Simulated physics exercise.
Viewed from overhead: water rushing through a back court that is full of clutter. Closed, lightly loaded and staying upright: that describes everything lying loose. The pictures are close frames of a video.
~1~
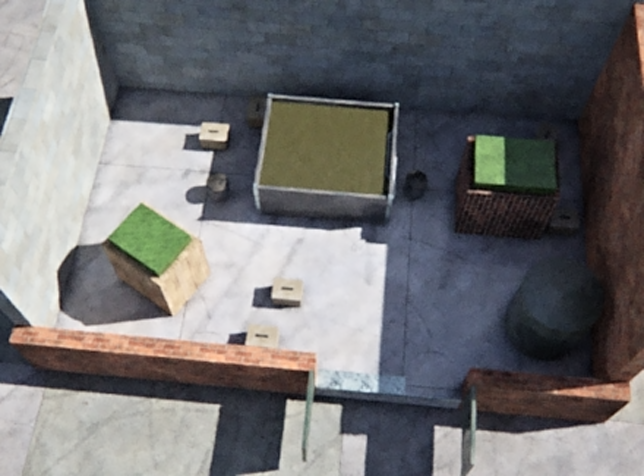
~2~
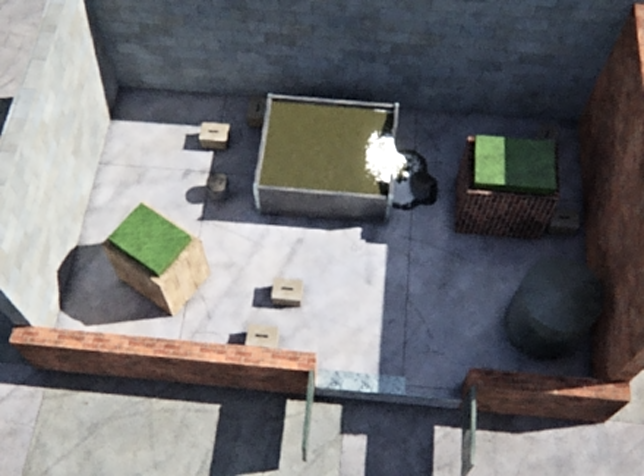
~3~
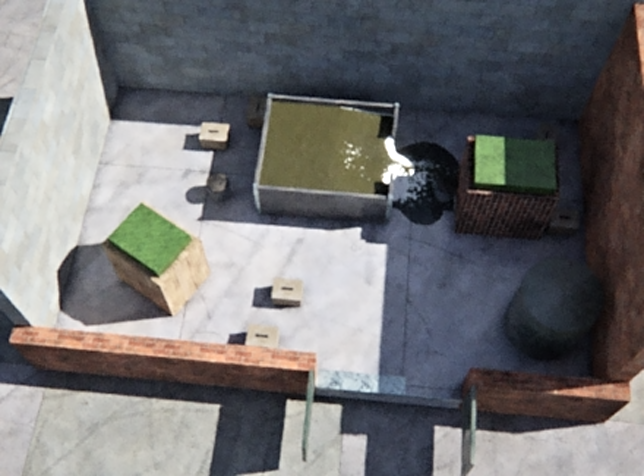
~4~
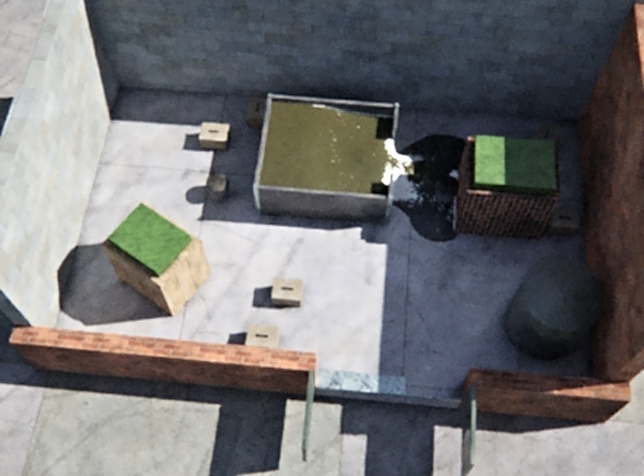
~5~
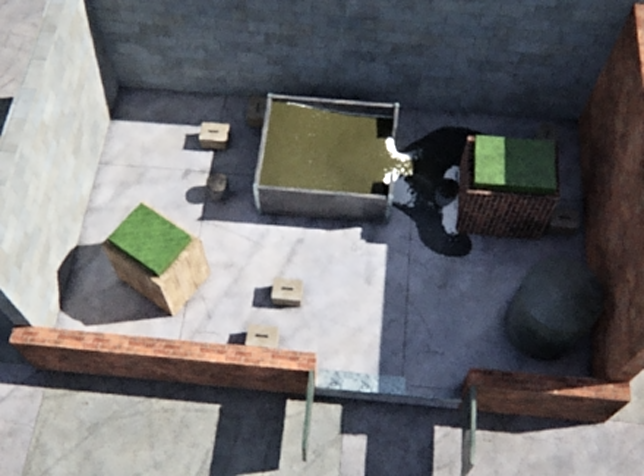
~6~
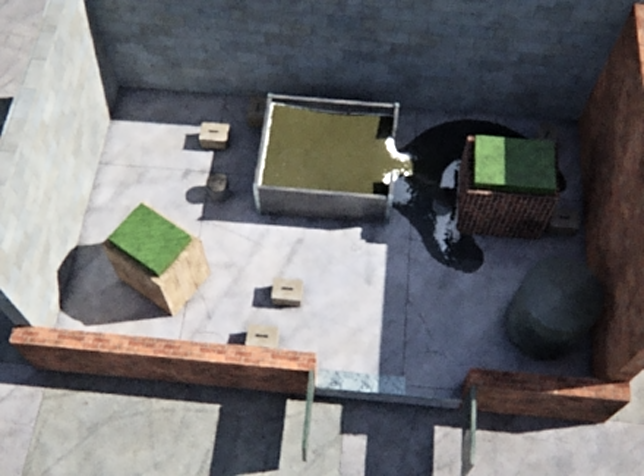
A big walled tank of murky water gushed from its right side, and a dark puddle spread across the courtyard floor and around the grass-topped brick block, while nearly everything else stayed put.
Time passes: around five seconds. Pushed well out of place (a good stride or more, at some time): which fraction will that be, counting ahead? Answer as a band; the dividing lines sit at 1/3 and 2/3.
1/3 to 2/3.
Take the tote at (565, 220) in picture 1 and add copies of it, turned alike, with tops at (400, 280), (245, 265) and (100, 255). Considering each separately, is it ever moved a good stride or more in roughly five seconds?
Per listing: Cleared out, largely stays, largely stays.
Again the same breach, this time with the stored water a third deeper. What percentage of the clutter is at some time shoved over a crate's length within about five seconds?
Close to 40 % of the lot.
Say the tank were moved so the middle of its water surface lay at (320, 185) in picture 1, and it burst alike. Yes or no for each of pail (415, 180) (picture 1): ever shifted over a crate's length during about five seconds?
Went the full distance.
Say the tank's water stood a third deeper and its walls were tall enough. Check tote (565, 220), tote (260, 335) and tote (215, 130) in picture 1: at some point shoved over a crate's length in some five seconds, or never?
One after the other: That far or more, not that far, no.
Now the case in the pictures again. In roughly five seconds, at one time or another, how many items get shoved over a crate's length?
The answer is 3.
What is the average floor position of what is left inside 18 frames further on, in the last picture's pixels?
Mean position: About (325, 225).
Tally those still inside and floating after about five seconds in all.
That number is 2.
A moment on, 1 of 8 are well off their spots; 0 afloat.
Next, 1 of 8 are well off their spots; 0 afloat.
Later, 3 of 8 are well off their spots; 2 afloat.
In the end, 2 of 8 are well off their spots, and 3 have been at some point; 2 afloat.
